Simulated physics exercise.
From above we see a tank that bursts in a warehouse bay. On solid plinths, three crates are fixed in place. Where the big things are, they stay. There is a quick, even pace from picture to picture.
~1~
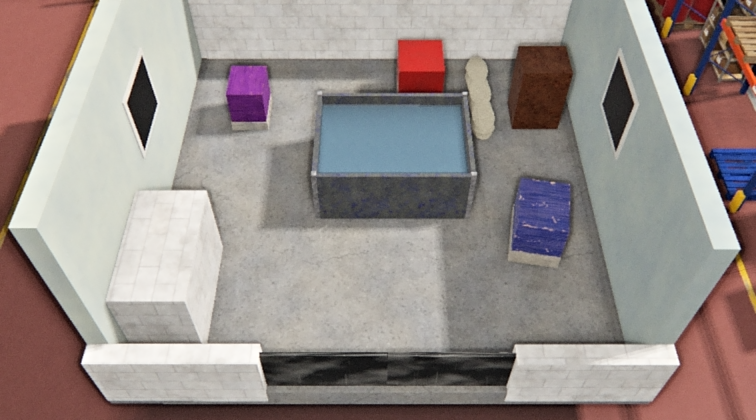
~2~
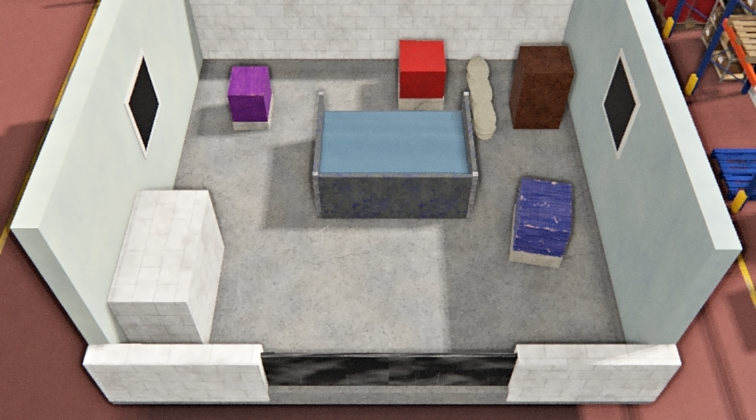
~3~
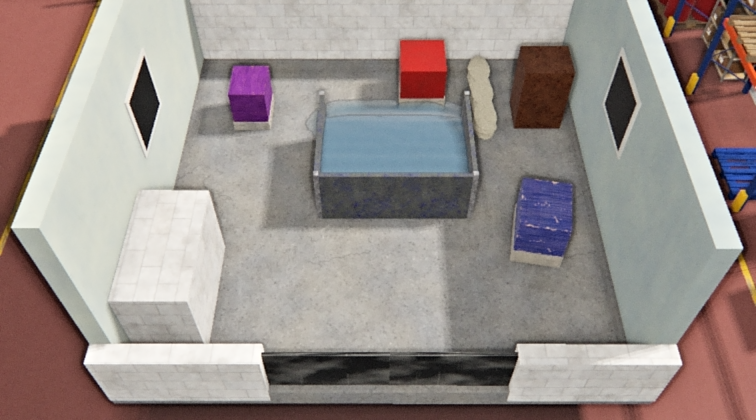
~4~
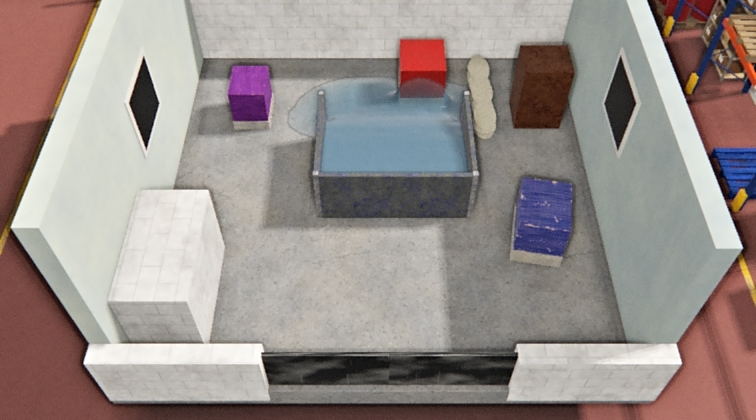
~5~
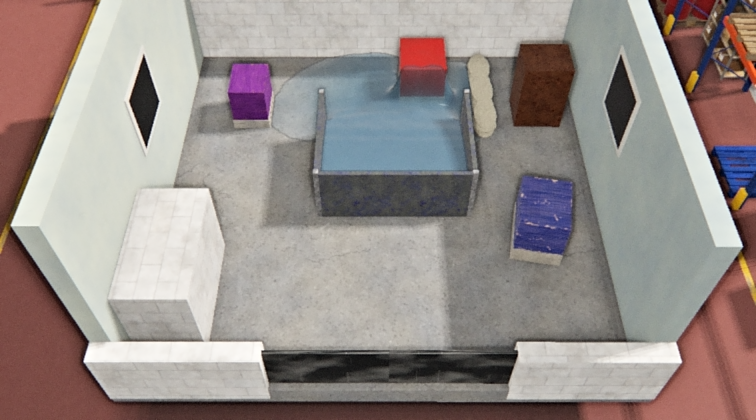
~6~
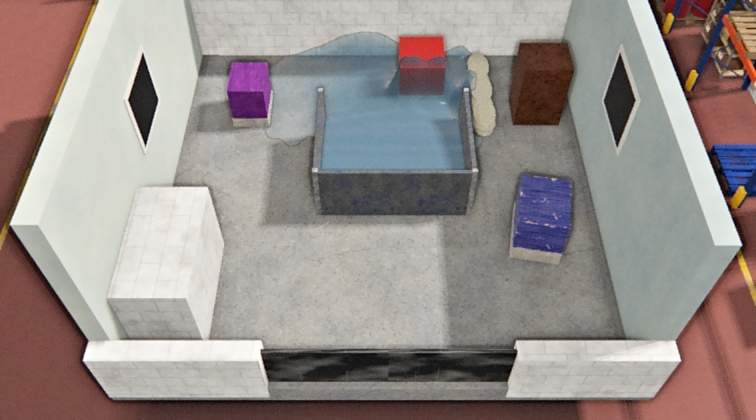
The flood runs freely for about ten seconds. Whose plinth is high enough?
As I see it, the blue crate remains moisture-free; the red crate picks up moisture; the purple crate picks up moisture.
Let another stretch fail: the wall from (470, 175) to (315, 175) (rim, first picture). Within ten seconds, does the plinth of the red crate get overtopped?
Red is not reached.
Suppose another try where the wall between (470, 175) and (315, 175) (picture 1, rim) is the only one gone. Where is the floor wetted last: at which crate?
The one in red comes last.
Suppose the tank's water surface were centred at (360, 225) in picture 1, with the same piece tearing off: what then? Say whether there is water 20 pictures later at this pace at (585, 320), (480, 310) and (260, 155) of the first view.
The first spot is not reached, the second not reached, and the third inundated.
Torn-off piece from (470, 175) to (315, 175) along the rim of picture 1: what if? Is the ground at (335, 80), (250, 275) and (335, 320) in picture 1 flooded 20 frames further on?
Taken in turn, that's not reached, reached, and finally reached.
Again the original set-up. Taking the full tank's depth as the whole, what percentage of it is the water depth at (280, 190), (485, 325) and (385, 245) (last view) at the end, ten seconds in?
10, 12, 8 %.
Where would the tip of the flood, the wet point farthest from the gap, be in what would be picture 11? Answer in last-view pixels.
Best guess: Near (203, 59).
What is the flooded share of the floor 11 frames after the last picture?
It comes to 40 per cent.
A moment on, water covers 30 % of the floor; the blue crate not reached, the red crate water round its plinth, the purple crate water round its plinth.
Next, water covers 40 % of the floor; the blue crate water round its plinth, the red crate water round its plinth, the purple crate water round its plinth.
Then, water covers 65 % of the floor; the blue crate water round its plinth, the red crate water round its plinth, the purple crate water round its plinth.
Later, water covers 95 % of the floor; the blue crate water round its plinth, the red crate water round its plinth, the purple crate water round its plinth.
In the end, water covers 100 % of the floor; the blue crate stayed above the water, the red crate was topped, the purple crate was topped.
